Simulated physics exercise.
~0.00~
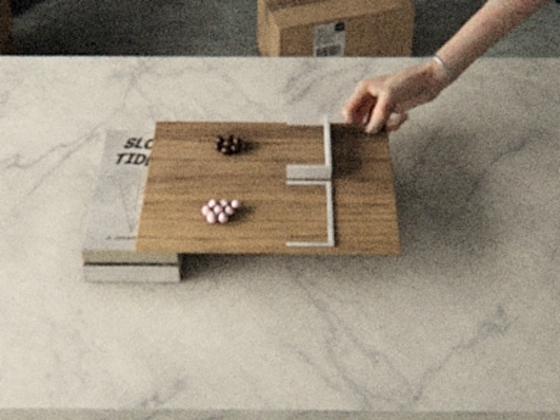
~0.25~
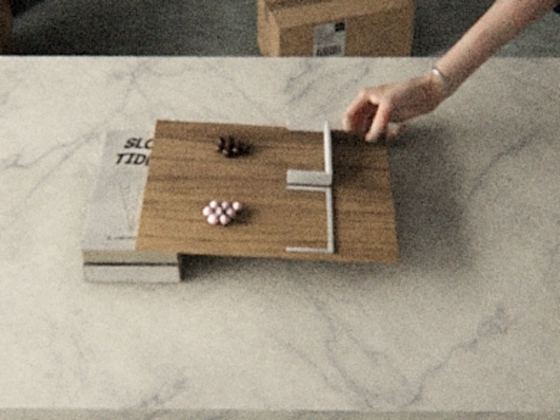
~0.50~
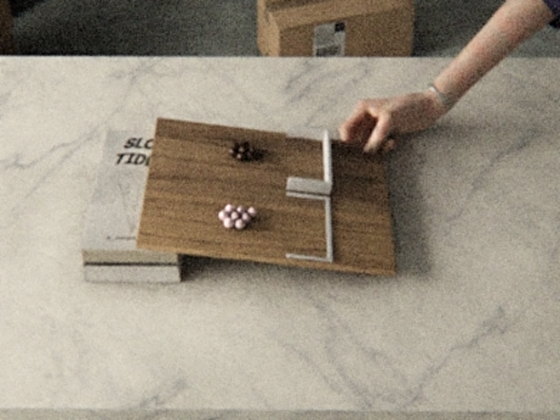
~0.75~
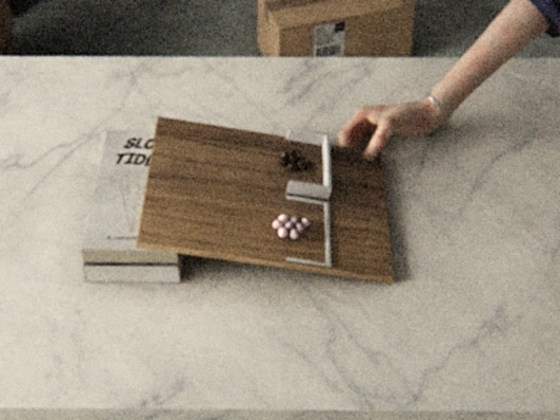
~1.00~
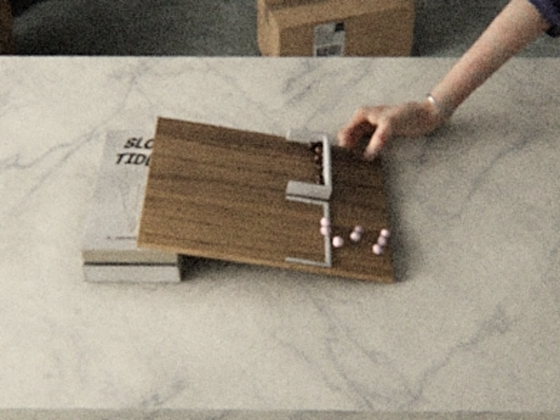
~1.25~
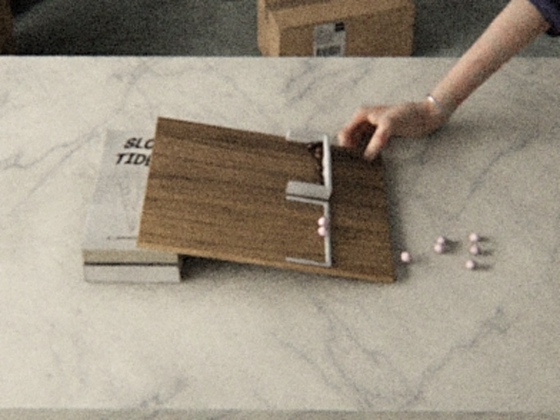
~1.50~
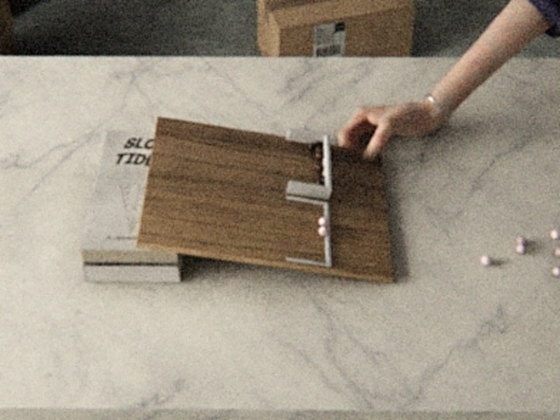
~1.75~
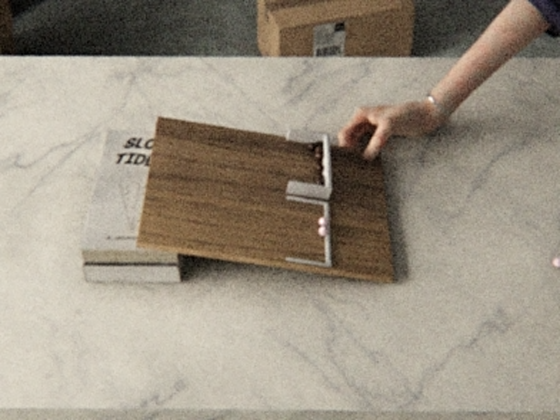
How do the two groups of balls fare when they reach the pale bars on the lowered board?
Most of the pink balls in front get over their bar and roll away to the right, with a couple left behind it. The dark balls at the back are stopped by their bar and stay gathered there.
